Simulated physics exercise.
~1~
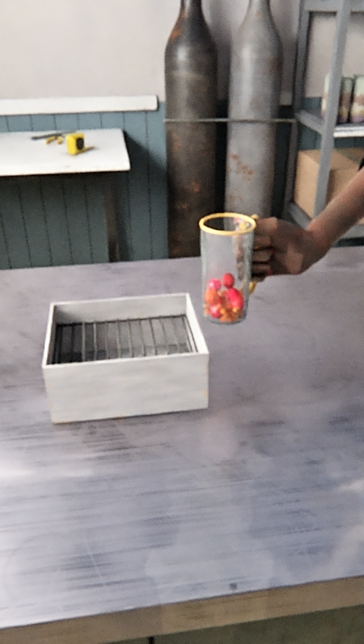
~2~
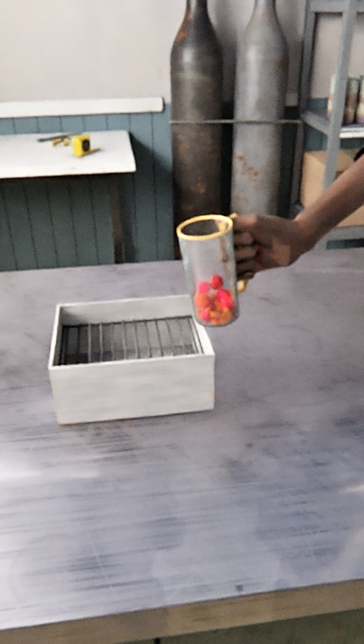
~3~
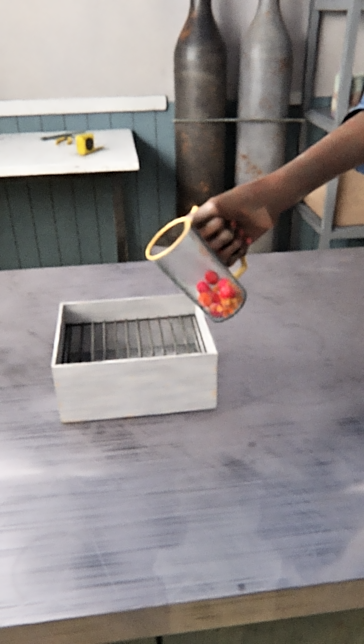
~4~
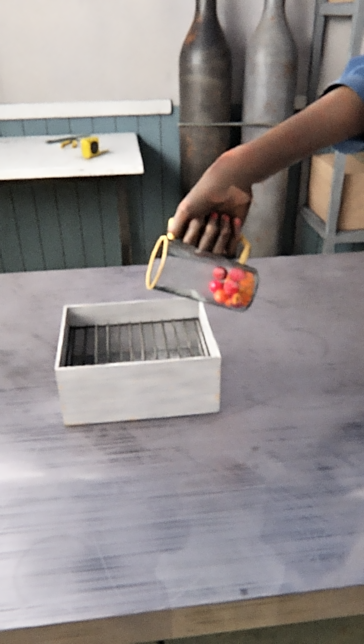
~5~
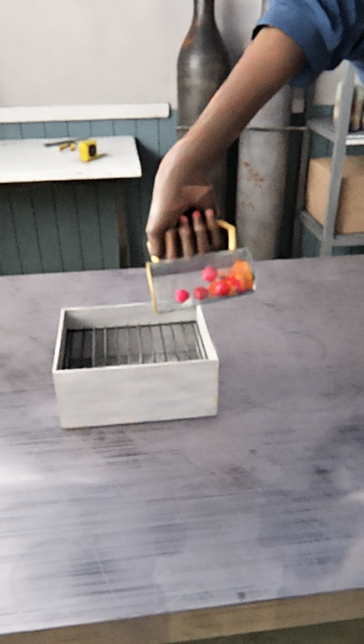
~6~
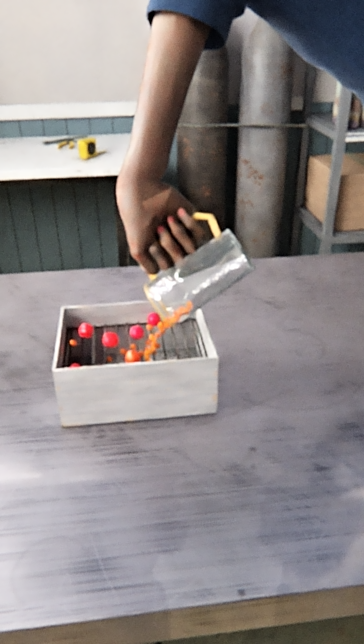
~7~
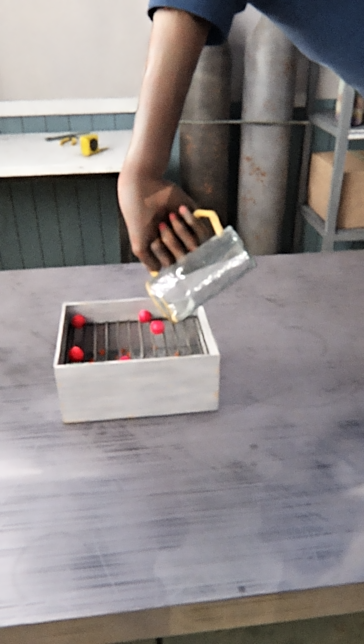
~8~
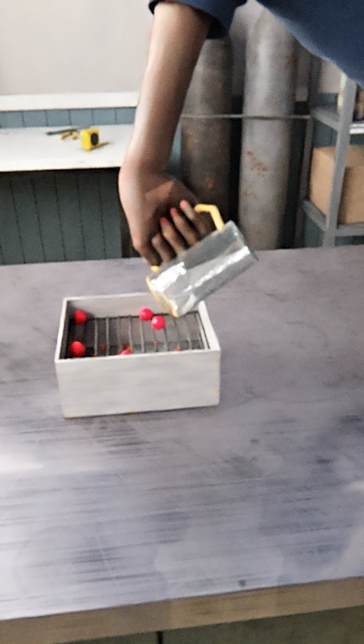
On a workshop table, a hand tipping red and orange pieces from a glass mug onto a wired box, red ones staying on top.
